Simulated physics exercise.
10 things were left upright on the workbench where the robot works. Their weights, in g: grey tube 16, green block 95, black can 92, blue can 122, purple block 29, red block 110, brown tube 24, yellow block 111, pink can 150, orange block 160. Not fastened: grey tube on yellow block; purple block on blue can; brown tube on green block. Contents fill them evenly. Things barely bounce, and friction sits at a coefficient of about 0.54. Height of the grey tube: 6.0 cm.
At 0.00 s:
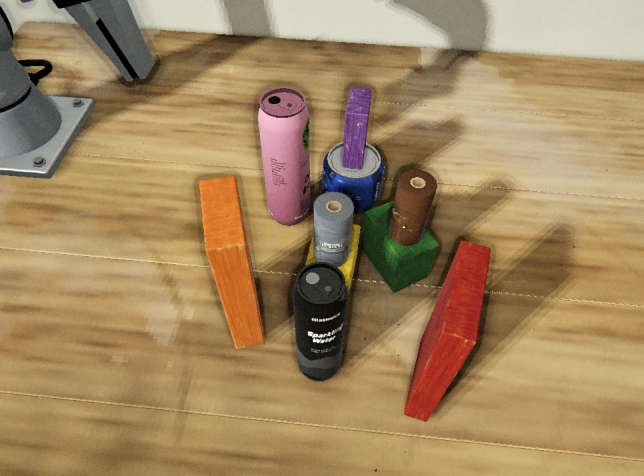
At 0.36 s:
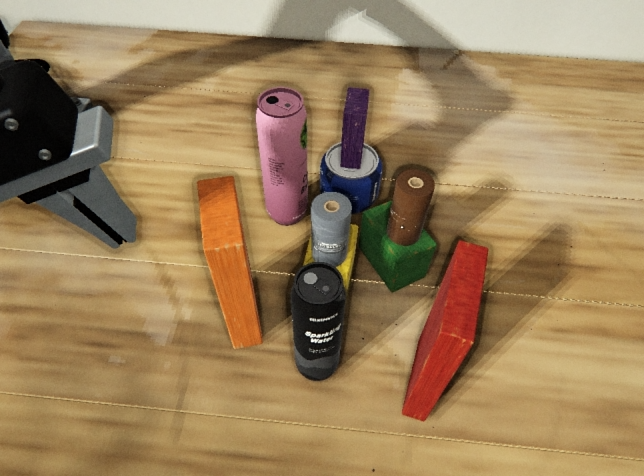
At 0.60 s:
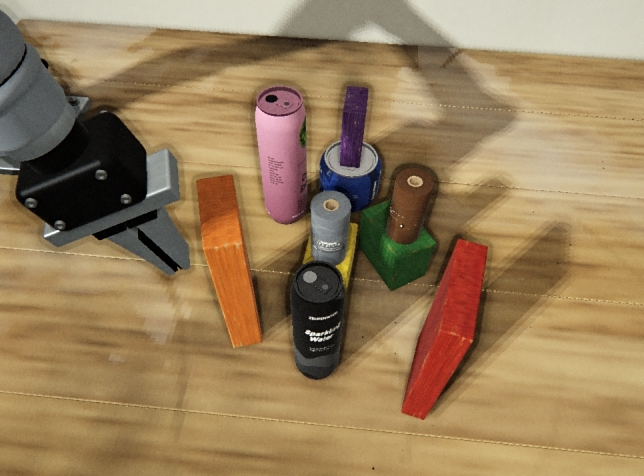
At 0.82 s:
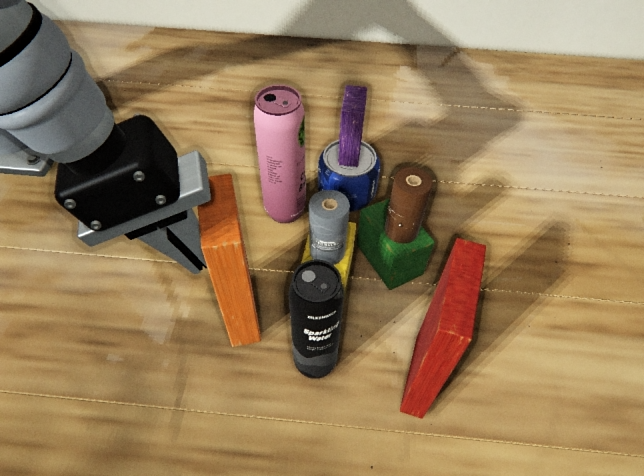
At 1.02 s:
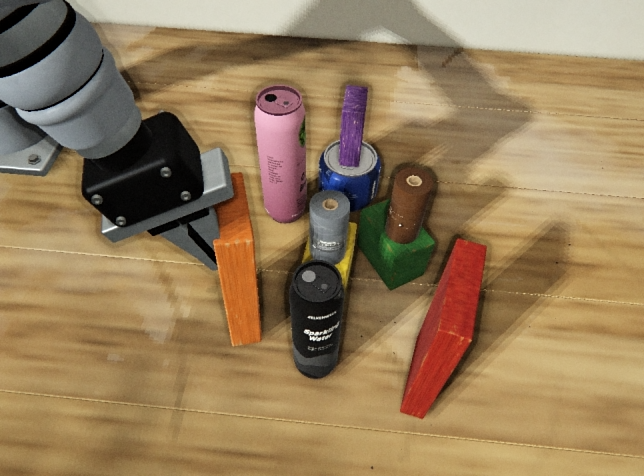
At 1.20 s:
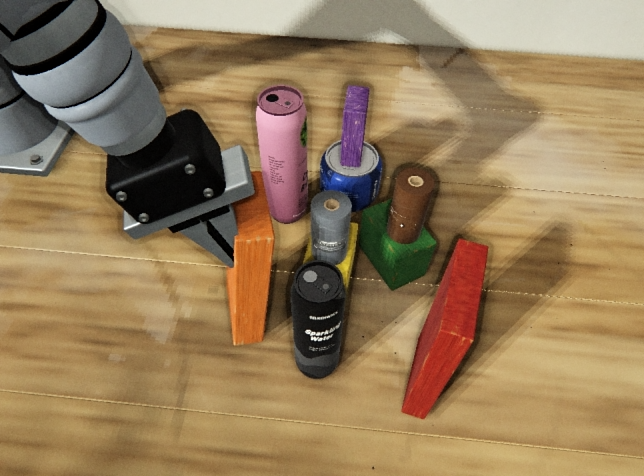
A robot arm lowers beside the upright orange block, moves right and tilts it slightly rightward.
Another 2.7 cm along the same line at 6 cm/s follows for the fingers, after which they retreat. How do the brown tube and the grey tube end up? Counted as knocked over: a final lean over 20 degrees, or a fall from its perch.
The brown tube winds up still on its base, and the grey tube winds up tipped.
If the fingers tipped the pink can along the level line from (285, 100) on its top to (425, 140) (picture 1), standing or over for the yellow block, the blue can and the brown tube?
Well, the yellow block is still standing up, the blue can is still standing up and the brown tube is knocked over.
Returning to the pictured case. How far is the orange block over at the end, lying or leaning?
It settles near 40° away from upright.
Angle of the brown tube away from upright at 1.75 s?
0°.
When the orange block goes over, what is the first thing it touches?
Grey tube.
Around 1.45 s, off upright orange block 17°.
Around 1.75 s, grey tube and orange block touch at 1.50 s; yellow block and orange block touch at 1.57 s; off upright grey tube 51°, orange block 37°.
Around 2.20 s, black can and orange block touch at 1.83 s; grey tube and green block touch at 1.90 s; off upright grey tube 90°, orange block 35°.
At rest, past 20° or fallen, orange block and grey tube. Standing, pink can, black can, yellow block, green block, red block, blue can, purple block and brown tube.
